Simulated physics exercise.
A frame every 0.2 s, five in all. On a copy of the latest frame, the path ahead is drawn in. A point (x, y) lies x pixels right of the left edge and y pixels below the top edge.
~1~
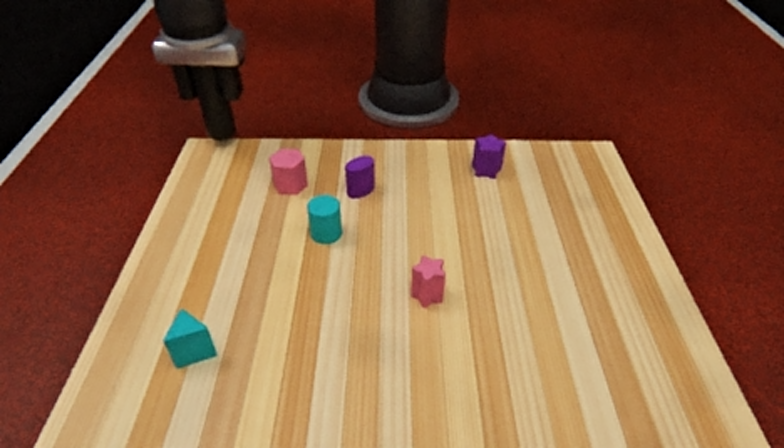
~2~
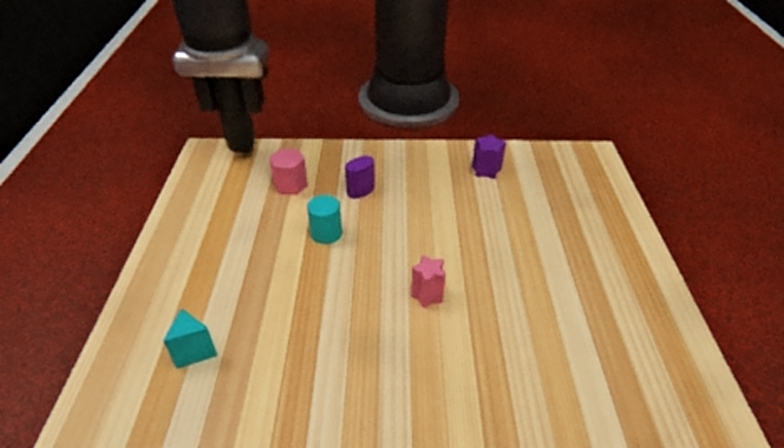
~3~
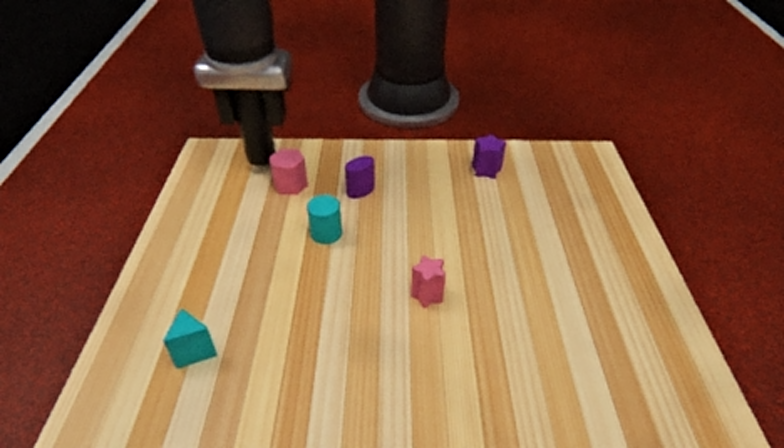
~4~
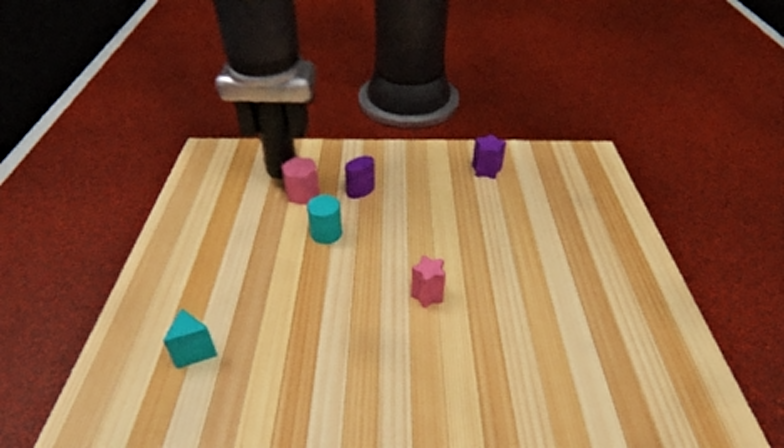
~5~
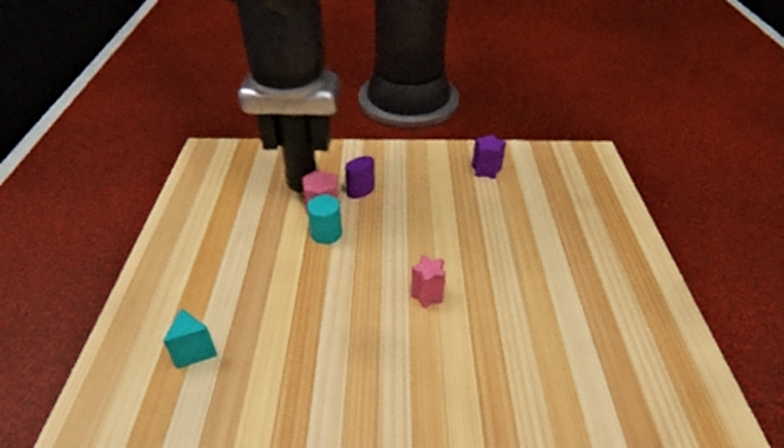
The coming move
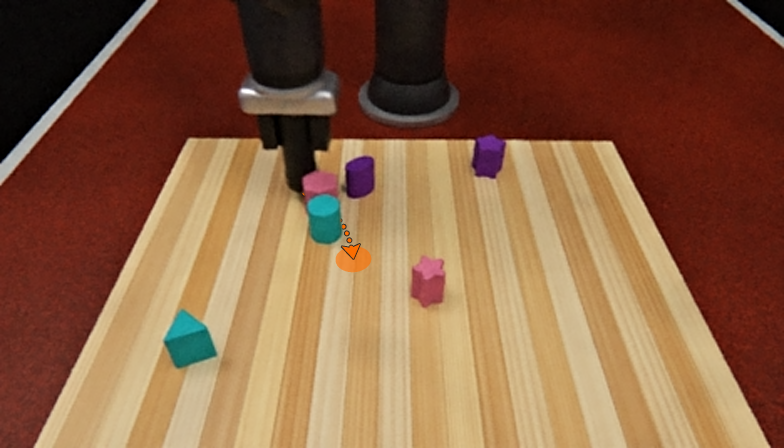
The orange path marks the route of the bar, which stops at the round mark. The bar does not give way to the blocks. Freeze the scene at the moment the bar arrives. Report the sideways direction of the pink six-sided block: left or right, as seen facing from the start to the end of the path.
Taking start-to-end as forward, the block's sideways shift goes to the left.
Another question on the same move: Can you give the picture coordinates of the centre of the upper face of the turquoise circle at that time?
The middle of the upper face of the turquoise circle will lie at about (324, 249) in the picture.
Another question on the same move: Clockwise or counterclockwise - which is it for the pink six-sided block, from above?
My answer: Anticlockwise.
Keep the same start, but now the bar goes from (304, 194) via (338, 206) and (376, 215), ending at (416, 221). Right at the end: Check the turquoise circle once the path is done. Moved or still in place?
That block moves.
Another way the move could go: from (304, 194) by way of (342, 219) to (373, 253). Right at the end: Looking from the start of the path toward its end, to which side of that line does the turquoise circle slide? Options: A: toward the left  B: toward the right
Option B.
Path on the board, from (304, 194) over (329, 210) and (346, 232) to (353, 259).
The first path, step by step. One third of the way, bar (328, 200); pink six-sided block (347, 198); turquoise circle (330, 219).
Two thirds of the way, bar (346, 222); pink six-sided block (370, 220), turned 10° anticlockwise; turquoise circle (332, 228).
At the end, bar (353, 249); pink six-sided block (388, 237), turned 45° anticlockwise; turquoise circle (324, 249); purple oval in place.
